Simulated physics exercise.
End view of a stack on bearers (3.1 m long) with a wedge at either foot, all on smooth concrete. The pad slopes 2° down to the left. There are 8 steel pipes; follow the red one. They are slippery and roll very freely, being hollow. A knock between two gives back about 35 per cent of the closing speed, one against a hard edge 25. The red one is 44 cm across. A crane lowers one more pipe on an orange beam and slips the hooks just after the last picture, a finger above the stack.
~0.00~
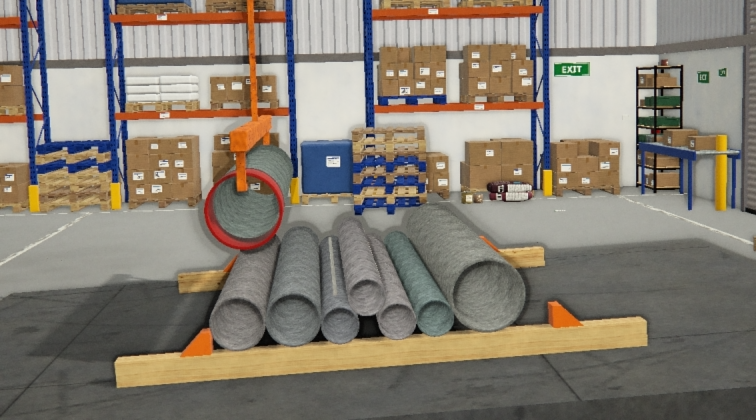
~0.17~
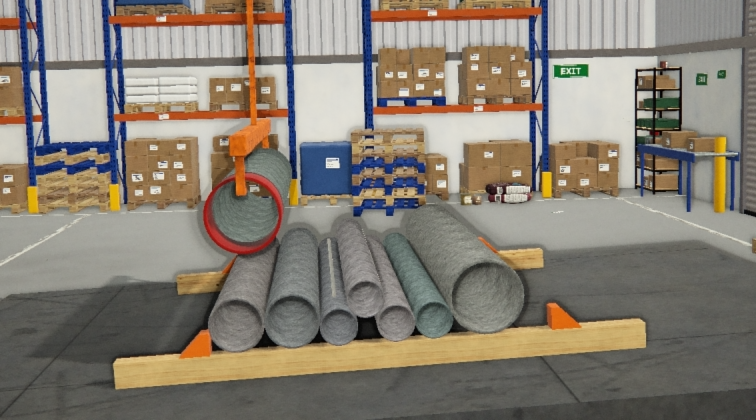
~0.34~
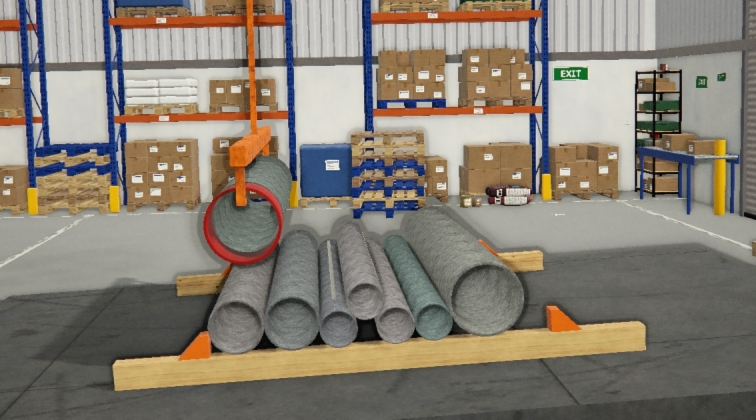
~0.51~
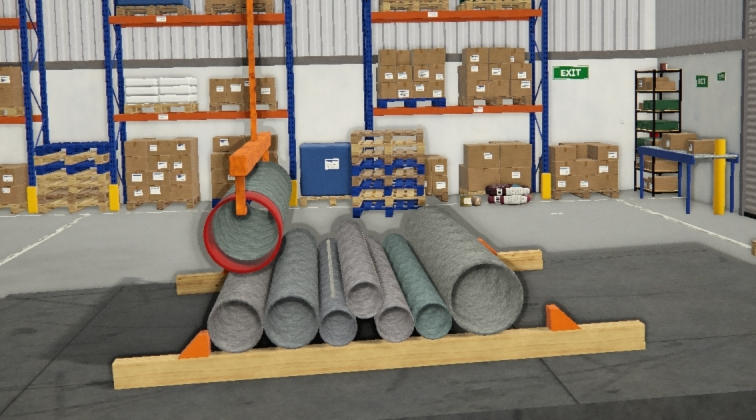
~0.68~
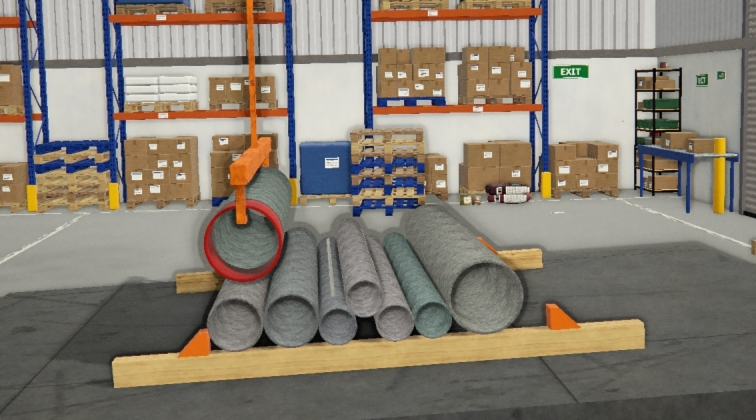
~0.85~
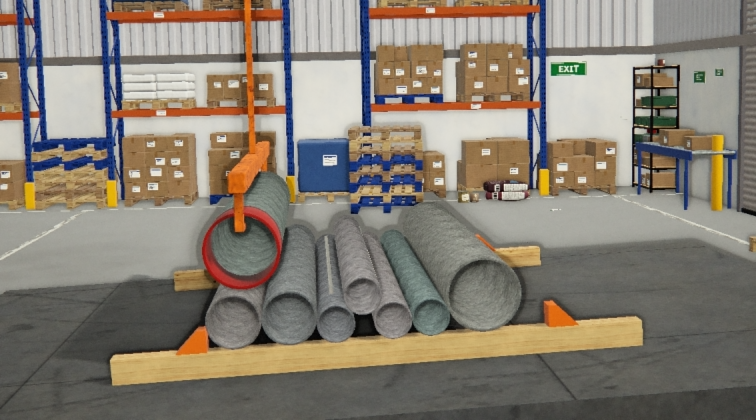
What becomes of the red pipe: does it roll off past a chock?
The red one stays on the stack.
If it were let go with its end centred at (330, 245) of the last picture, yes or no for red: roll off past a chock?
Then red no.
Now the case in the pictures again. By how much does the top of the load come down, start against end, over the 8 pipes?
About 30 cm.
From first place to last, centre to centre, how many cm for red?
Red 30.
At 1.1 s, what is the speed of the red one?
Roughly 0.2 m/s.
After 1.1 s, red is up on others, 25 cm inside the left chock, rolling right; 0 of 8 are outside the chocks.
After 1.3 s, red is up on others, 30 cm inside the left chock, rolling right; 0 of 8 are outside the chocks.
After 1.9 s, red is up on others, 30 cm inside the left chock; 0 of 8 are outside the chocks.
At rest (3.2 s), red is up on others, 30 cm inside the left chock; 0 of 8 are outside the chocks.
